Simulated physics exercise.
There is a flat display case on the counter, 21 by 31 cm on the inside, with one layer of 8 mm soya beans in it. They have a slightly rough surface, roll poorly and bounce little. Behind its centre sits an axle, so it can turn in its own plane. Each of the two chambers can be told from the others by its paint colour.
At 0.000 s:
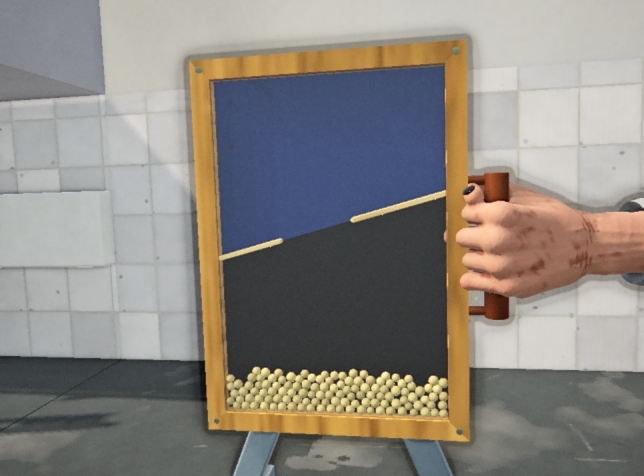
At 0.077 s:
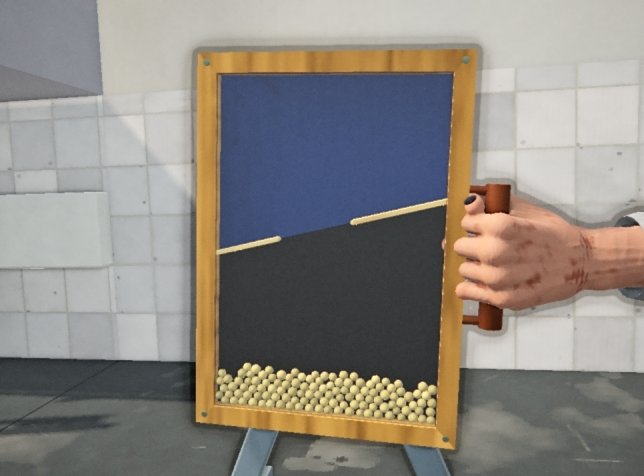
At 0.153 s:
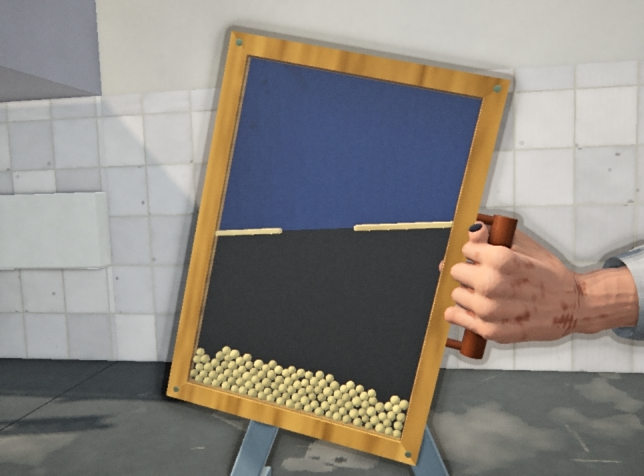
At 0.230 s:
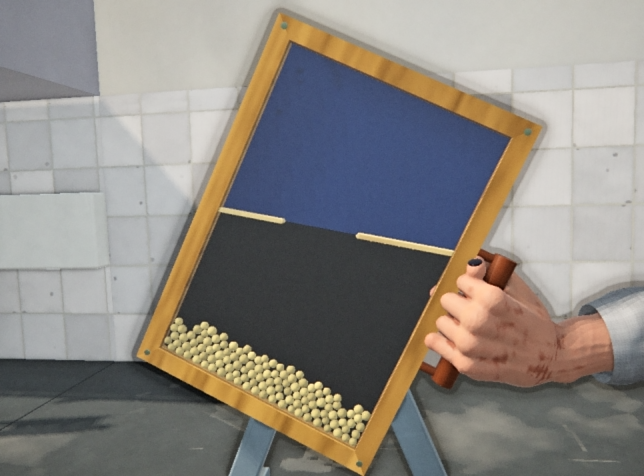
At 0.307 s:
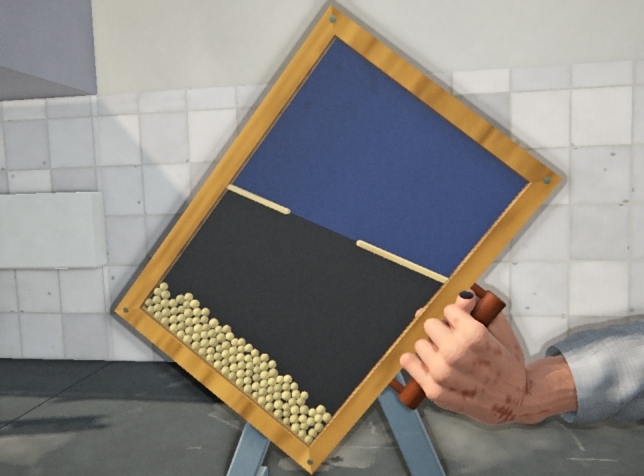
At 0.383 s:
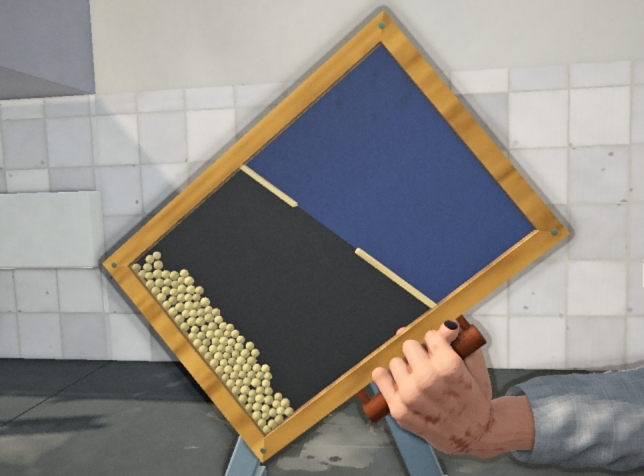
In this clip, a hand gripping a handle on the right turns a flat wooden-framed case clockwise from nearly upright to a steep slant, while the small pale balls in its black chamber shift with it, their surface increasingly sloping.
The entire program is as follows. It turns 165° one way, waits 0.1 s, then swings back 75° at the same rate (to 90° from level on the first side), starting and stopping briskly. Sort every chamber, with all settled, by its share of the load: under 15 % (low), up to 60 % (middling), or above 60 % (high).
Blue: Up to 60 %; black: Above 60 %.
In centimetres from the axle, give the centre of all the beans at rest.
It lies close to 2 centimetres right and 8 centimetres below.
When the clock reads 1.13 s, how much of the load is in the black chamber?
Close to 95 per cent of the load.
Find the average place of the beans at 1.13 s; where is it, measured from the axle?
Left by about 6 cm and below by about 1 cm.
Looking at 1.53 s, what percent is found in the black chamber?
I'd put it around 75 in a hundred.
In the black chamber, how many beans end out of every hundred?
About 75 per cent.
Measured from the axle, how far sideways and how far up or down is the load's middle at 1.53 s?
The middle sits around 2 cm left of it and 7 cm below it.
By 1.13 s, it stands 165° clockwise; the beans' middle is 6 cm left of and 1 cm below the centre; blue 5 %, black 95 %.
By 1.53 s, it stands 127° clockwise; the beans' middle is 2 cm left of and 7 cm below the centre; blue 20 %, black 75 %.
By 1.83 s, it stands 90° clockwise; the beans' middle is 2 cm right of and 8 cm below the centre; blue 20 %, black 75 %.
All still by 2.6 s, it stands 90° clockwise; blue 20 %, black 75 %.
